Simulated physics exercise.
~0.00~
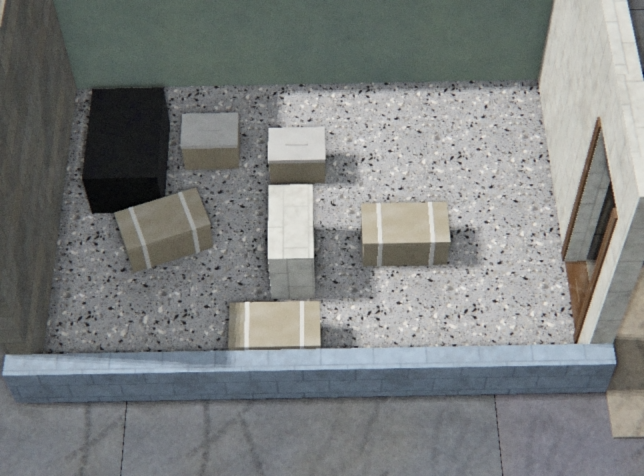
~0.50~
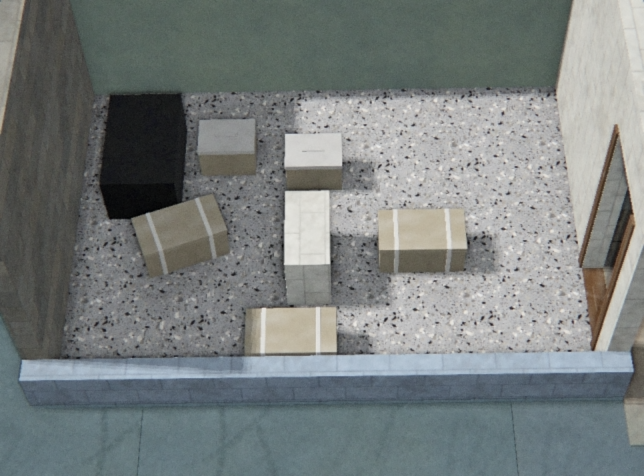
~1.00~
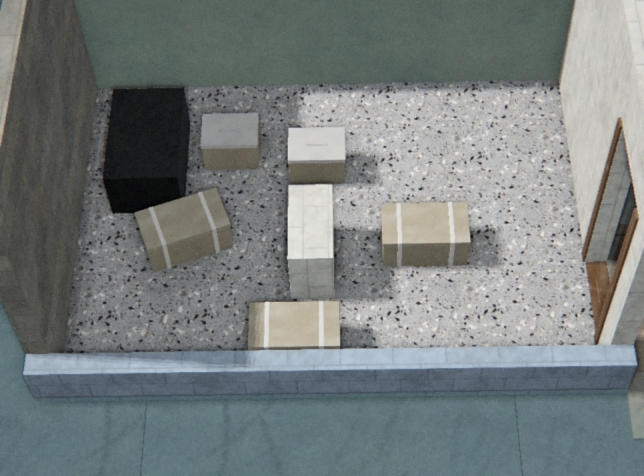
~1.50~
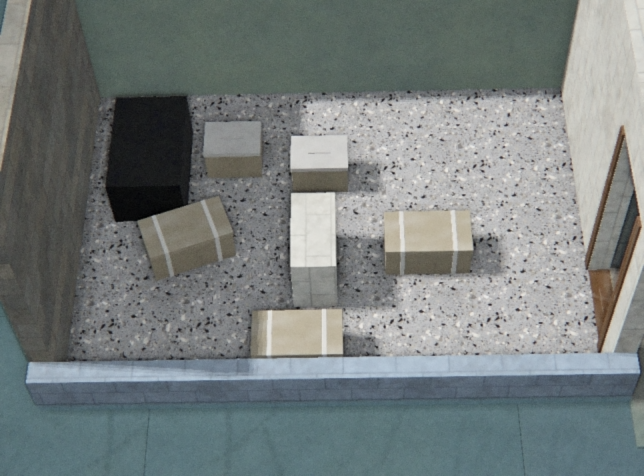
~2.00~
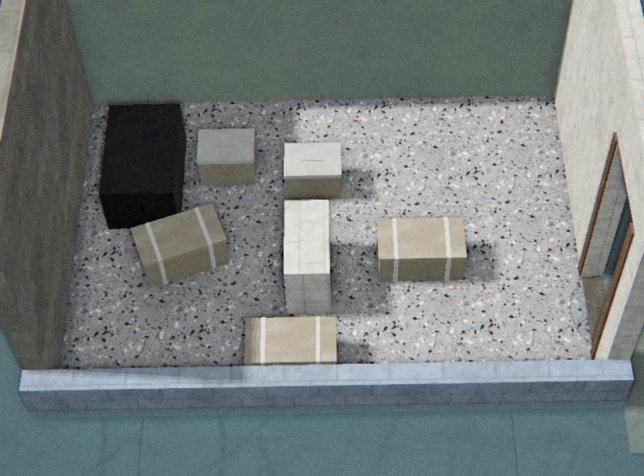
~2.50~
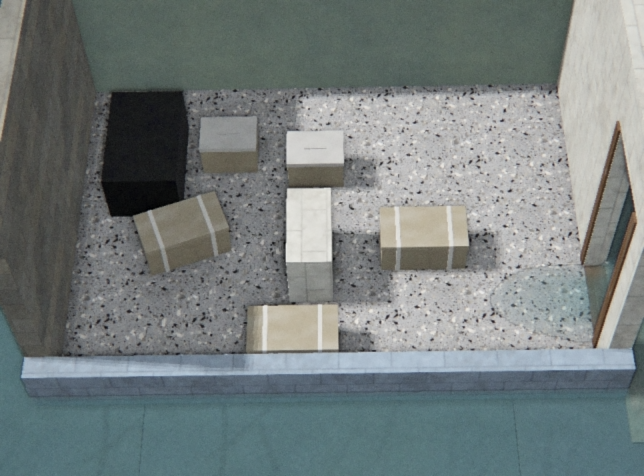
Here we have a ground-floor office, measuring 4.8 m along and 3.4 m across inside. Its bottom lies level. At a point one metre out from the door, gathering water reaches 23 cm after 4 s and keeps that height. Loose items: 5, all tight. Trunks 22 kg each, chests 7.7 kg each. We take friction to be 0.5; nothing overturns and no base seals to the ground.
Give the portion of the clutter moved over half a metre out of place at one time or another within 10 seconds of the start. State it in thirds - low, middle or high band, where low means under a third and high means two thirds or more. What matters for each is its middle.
Middle band.
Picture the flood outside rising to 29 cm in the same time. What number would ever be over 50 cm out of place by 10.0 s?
Then 4.
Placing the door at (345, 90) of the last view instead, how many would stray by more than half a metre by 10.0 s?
Then 4 of them would.
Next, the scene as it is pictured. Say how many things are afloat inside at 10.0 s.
The count is 3.
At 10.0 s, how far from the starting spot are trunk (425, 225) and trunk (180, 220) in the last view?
140 cm and 20 cm respectively.
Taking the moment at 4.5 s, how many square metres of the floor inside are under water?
I'd estimate close to 5.0 m2.
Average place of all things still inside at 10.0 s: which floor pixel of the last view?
I'd put it around (240, 177).
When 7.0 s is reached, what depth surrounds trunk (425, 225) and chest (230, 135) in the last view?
Roughly 5 and 0 cm.
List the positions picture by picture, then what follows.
In the first picture, a trunk at (275, 324) rests on the ground; a trunk at (162, 218), on the bottom; 0.0 m2 under water; 0 of 5 have shifted.
In the second picture, a trunk at (291, 330), on the bottom; a trunk at (179, 224), on the bottom; 0.0 m2 under water; 0 of 5 have shifted.
In the third picture, a trunk at (294, 324) rests on the ground; a trunk at (182, 218) rests on the ground; 0.0 m2 under water; 0 of 5 have shifted.
In the fourth picture, a trunk at (297, 332) rests on the ground; a trunk at (185, 226) rests on the ground; 0.0 m2 under water; 0 of 5 have shifted.
In the fifth picture, a trunk at (291, 339), on the bottom; a trunk at (178, 234) rests on the ground; 0.0 m2 under water; 0 of 5 have shifted.
In the sixth picture, a trunk at (293, 327), on the bottom; a trunk at (181, 222) rests on the ground; 0.5 m2 under water; 0 of 5 have shifted.
After 3.5 s 0 of 5 are over 50 cm from their spots; 0 afloat.
After 4.5 s 0 of 5 are over 50 cm from their spots; 0 afloat.
After 7.0 s 1 of 5 are over 50 cm from their spots; 0 afloat.
After 10.0 s 3 of 5 are over 50 cm from their spots, and 3 have been at some point; 3 afloat.
